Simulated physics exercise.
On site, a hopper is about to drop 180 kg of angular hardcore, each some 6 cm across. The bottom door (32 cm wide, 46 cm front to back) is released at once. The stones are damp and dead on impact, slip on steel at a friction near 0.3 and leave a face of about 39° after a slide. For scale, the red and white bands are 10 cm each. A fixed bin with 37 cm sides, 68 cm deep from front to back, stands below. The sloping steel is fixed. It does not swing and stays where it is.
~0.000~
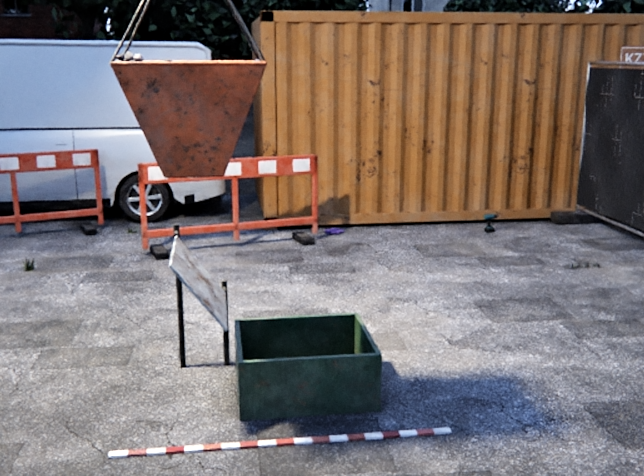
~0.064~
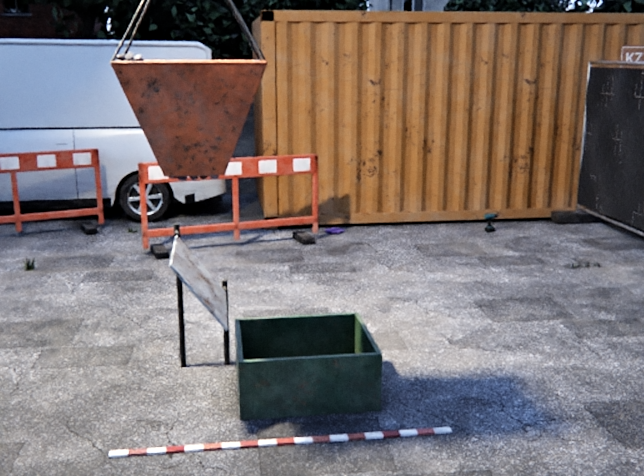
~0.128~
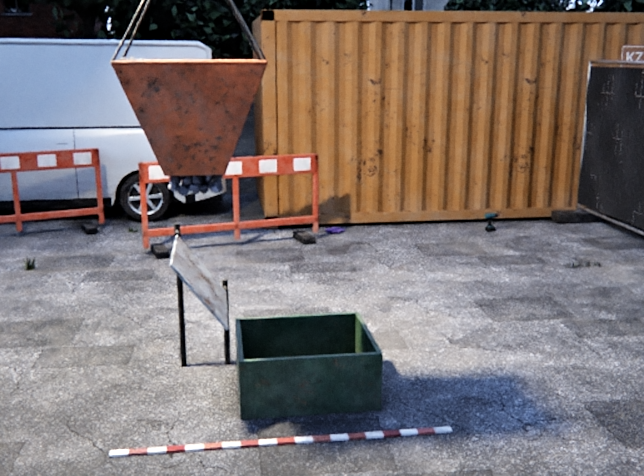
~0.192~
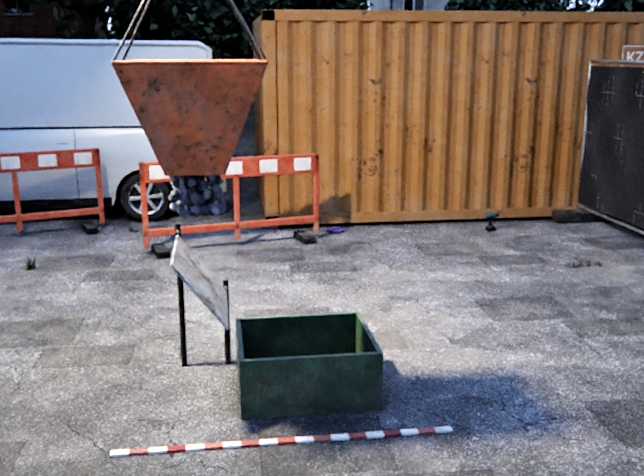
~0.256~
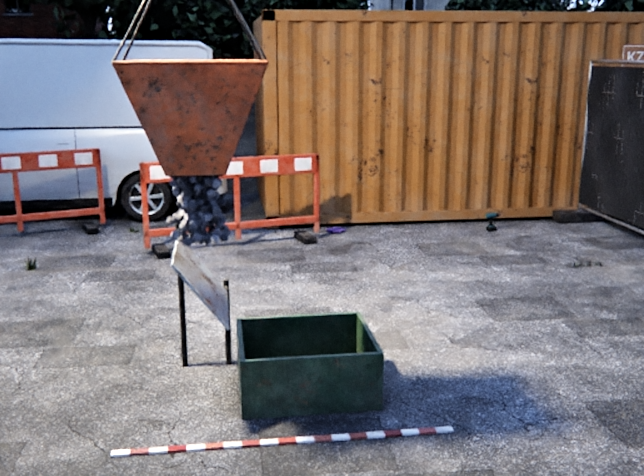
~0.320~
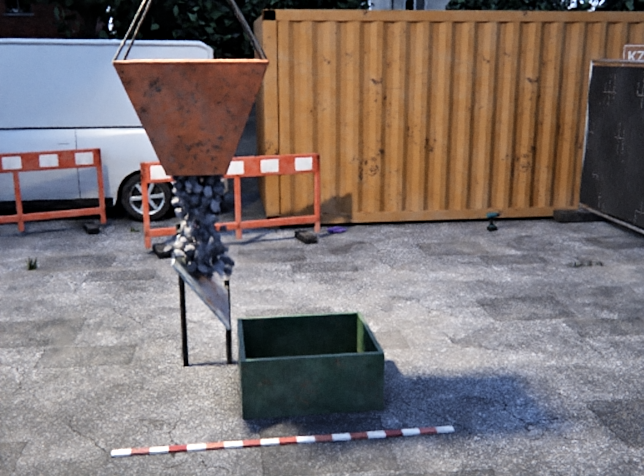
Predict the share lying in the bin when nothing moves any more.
Some 90 per cent of it.
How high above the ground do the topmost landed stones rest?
Some 38 cm high.
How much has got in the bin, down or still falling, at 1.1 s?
About 75 per cent by then.
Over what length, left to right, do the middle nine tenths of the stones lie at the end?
Roughly 70 cm.
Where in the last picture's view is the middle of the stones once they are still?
Around (292, 367).
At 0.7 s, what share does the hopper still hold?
It holds some 25 per cent.
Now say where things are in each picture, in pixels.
In the first picture, the outlet is at (194, 167); nothing has dropped yet.
In the second picture, the outlet is at (194, 167); 4 % is out.
In the third picture, the outlet is at (195, 166); 8 % is out, the lowest stones still above the rim at (206, 186), 133 cm up.
In the fourth picture, the outlet is at (195, 166); 13 % is out, the lowest stones still above the rim at (203, 209), 120 cm up.
In the fifth picture, the outlet is at (196, 166); 21 % is out, the lowest stones still above the rim at (205, 238), 103 cm up.
In the sixth picture, the outlet is at (196, 166); 29 % is out, the lowest stones still above the rim at (214, 269), 82 cm up.
After 0.7 s, 24 % in the hopper, 16 % on the steel, 27 % falling or lying left of the bin, 29 % falling or lying in the bin, 3 % falling or lying beside or right of the bin; the stones farthest right are at (327, 378).
After 1.1 s, 0 % in the hopper, 13 % on the steel, 7 % falling or lying left of the bin, 73 % falling or lying in the bin, 7 % falling or lying beside or right of the bin; the stones farthest right are at (359, 365).
After 1.7 s, 0 % in the hopper, 1 % falling or lying left of the bin, 90 % falling or lying in the bin, 9 % falling or lying beside or right of the bin; the stones farthest right are at (374, 371).
After 2.6 s, 0 % in the hopper, 1 % falling or lying left of the bin, 90 % falling or lying in the bin, 9 % falling or lying beside or right of the bin; the stones farthest right are at (374, 371).
After 4.5 s, 0 % in the hopper, 1 % left of the bin, 90 % in the bin, 9 % beside or right of the bin; the stones farthest right are at (374, 371).
